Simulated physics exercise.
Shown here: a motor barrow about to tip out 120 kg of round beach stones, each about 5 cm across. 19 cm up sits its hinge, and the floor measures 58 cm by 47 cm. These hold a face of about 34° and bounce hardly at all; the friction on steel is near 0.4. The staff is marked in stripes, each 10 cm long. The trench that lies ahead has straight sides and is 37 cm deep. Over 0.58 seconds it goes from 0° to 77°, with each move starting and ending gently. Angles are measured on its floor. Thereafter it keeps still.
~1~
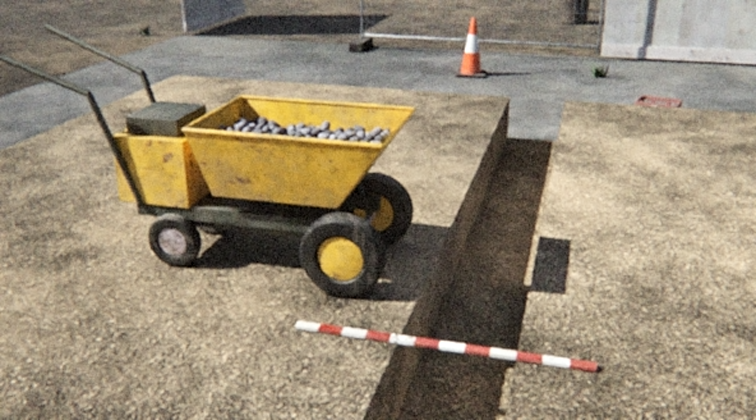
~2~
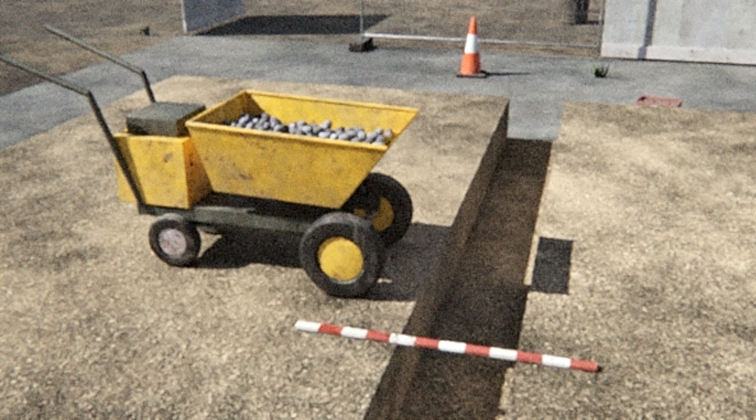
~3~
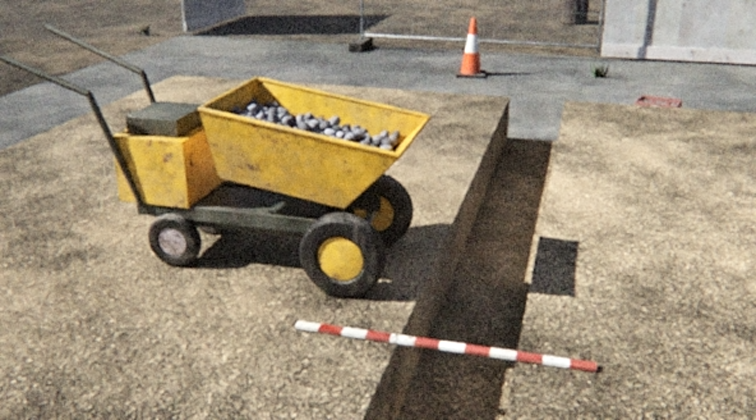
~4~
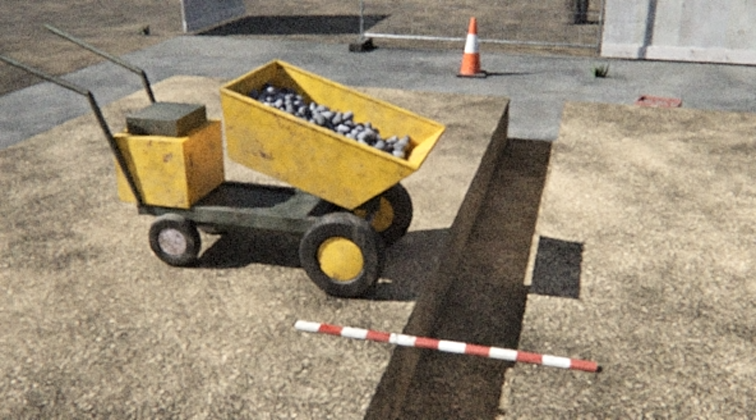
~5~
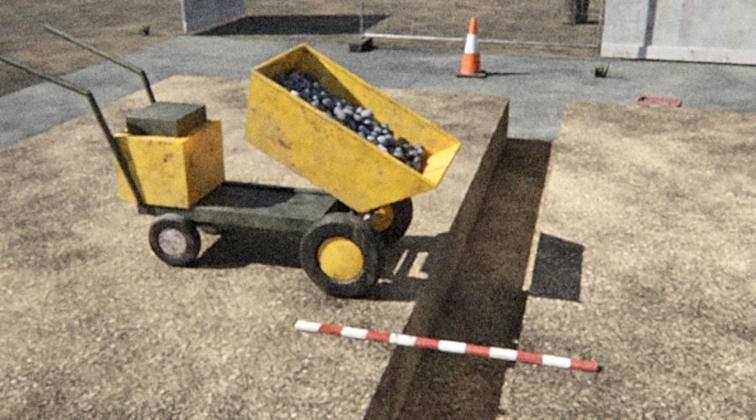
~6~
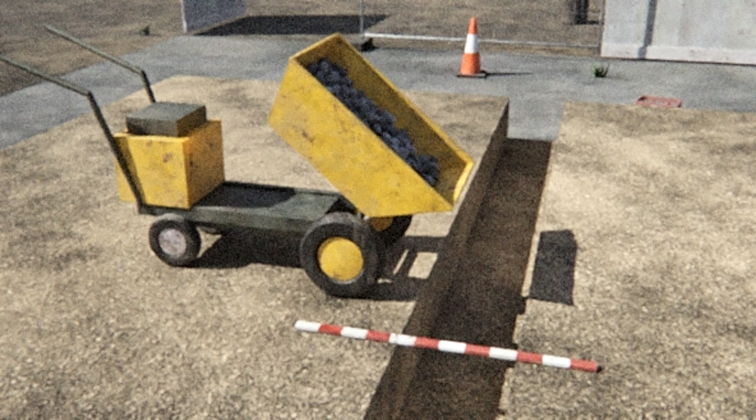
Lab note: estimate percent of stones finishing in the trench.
Approx. 51 %.
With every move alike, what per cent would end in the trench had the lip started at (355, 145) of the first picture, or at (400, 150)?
I'd say some 75 per cent and some 35 per cent.
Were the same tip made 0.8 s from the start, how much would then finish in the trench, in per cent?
60 %.
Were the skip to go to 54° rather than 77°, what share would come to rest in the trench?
Roughly 30% would end there.
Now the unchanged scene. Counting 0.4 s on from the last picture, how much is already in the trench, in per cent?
At that moment: Approx. 25 %.
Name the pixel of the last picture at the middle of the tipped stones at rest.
Somewhere around (521, 329) in the last picture.
Then, 0.1 s after the last picture the floor is at 64°, 100 % in the skip; the foremost stones are at (457, 225).
Then, 0.4 s after the last picture the floor is at 77°, 64 % in the skip, 24 % in the trench, 12 % past the trench; the foremost stones are at (556, 286).
Then, 0.7 s after the last picture the floor is at 77°, 6 % in the skip, 45 % in the trench, 50 % past the trench; the foremost stones are past the picture's edge.
Then, 2.7 s after the last picture the floor is at 77°, 0 % in the skip, 51 % in the trench, 49 % past the trench; the foremost stones are past the picture's edge.
